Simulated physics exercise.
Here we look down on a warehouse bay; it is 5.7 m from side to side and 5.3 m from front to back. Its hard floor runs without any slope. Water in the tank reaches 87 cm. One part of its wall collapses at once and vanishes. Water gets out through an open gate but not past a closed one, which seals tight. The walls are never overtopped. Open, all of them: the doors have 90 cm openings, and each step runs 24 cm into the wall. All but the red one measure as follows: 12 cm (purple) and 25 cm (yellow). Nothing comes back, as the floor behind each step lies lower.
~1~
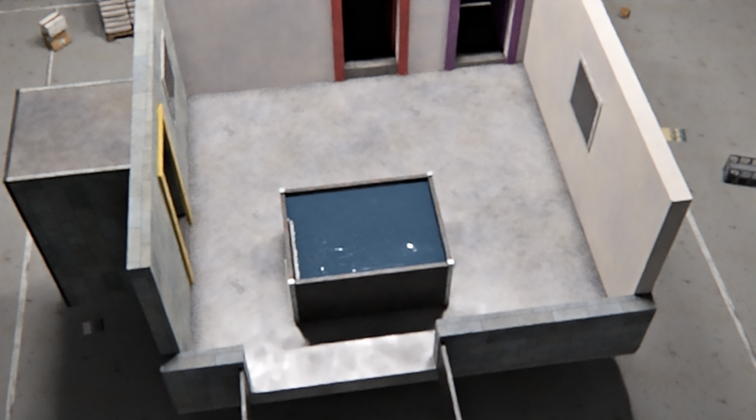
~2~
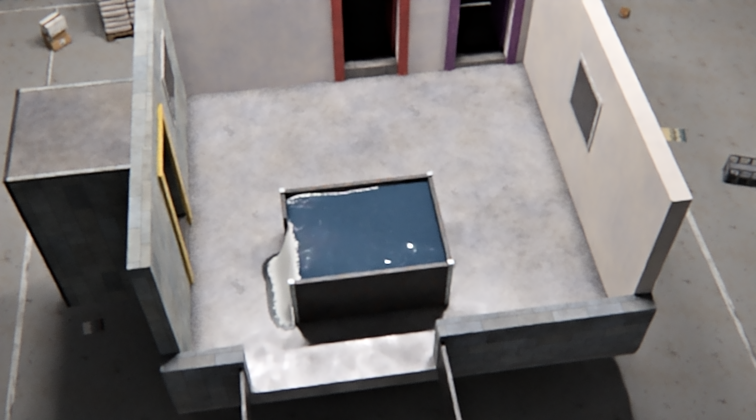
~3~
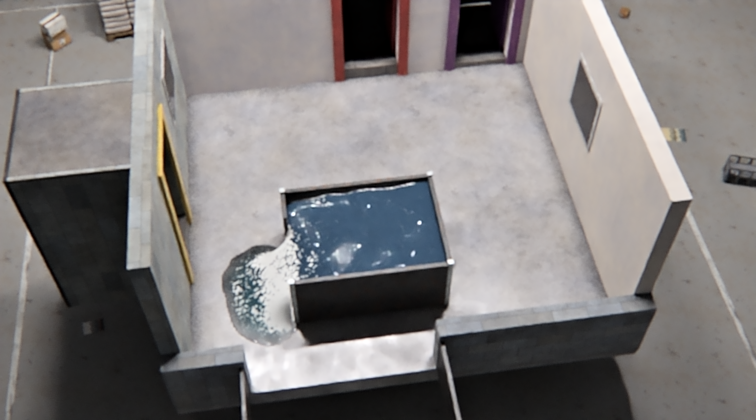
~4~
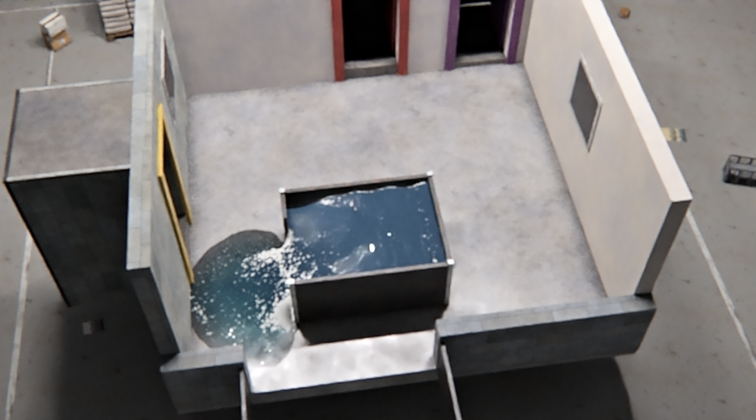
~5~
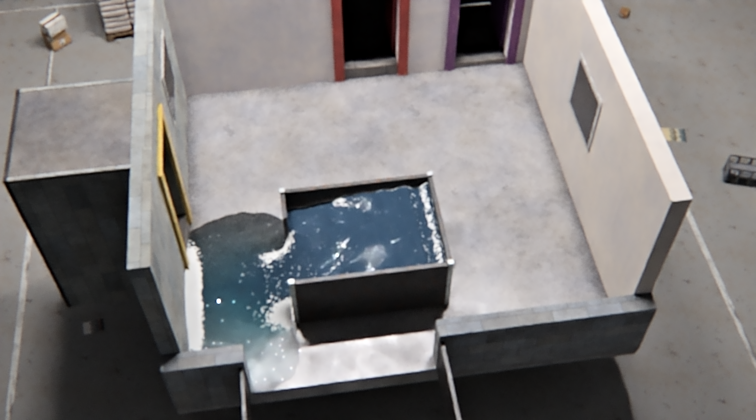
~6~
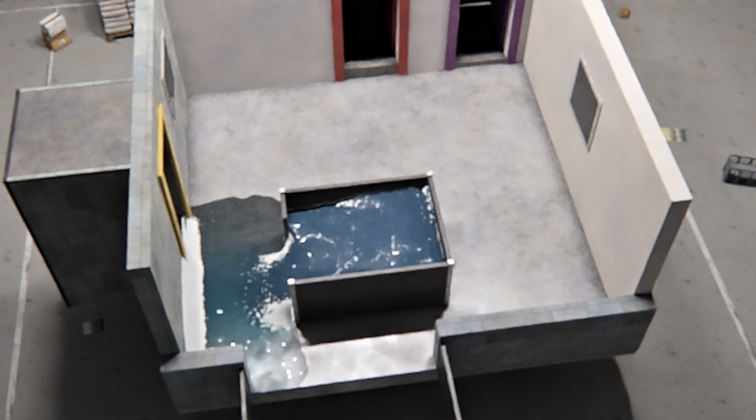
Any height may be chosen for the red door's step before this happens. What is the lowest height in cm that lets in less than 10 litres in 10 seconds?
6.5 cm.
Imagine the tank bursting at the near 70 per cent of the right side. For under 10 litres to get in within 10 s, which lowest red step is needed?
About 10.0 cm.
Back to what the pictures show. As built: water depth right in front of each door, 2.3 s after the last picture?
Before purple it's 0 cm, before yellow 22 cm, before red 6 cm.
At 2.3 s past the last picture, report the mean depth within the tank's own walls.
Roughly 28 cm on average.
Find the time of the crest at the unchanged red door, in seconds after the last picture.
The level tops out near 3.0 seconds.
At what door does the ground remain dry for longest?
That's the purple one, it comes last.
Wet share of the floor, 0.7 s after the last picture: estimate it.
Wet share: Near 20 %.
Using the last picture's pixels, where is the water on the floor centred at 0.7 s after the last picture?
The water's centre is at about (304, 278).
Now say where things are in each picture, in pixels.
The tank at (364, 230) is whole and still, 87 cm deep; the red door at (371, 31) is dry, in the first picture.
Water pours out at (294, 274) and has run 0.4 m, to (269, 277); about 10 cm deep outside, 87 cm at the back, in the second picture.
The front is at (231, 296), 0.9 m from the gap at (294, 276); 1.1 m2 of floor is wet, 87 cm left at the back, in the third picture.
The gap is at (294, 278), the front 1.4 m out at (192, 312); the back of the tank holds 84 cm, in the fourth picture.
The front is at (179, 256), 1.6 m from the gap at (294, 278); 3.4 m2 of floor is wet, 75 cm left at the back, in the fifth picture.
Water pours out at (294, 278) and has run 1.8 m, to (190, 213); about 8 cm deep outside, 74 cm at the back; the red door at (371, 31), 4.3 m from the gap, is still 3.2 m from the nearest water, in the sixth picture.
Then, 0.7 s after the last picture water covers 20 % of the floor, deepest (68 cm) near (193, 383); it has not reached the red door.
Then, 2.3 s after the last picture water covers 55 % of the floor, deepest (30 cm) near (193, 383); 6 cm at the red door, 0 litres in over its 24 cm step.
Then, 9.3 s after the last picture water covers 95 % of the floor, deepest (14 cm) near (596, 284); 4 cm at the red door, 0 litres in over its 24 cm step.
At the red door as built, the water peaked near 11 cm, 3.1 s after the last picture.
Run again over the same 10 s with other heights there, 17 litres in over 5.5 cm, 5 litres over 7.5 cm. The limit of 10 litres is kept from about 6.5 cm up.
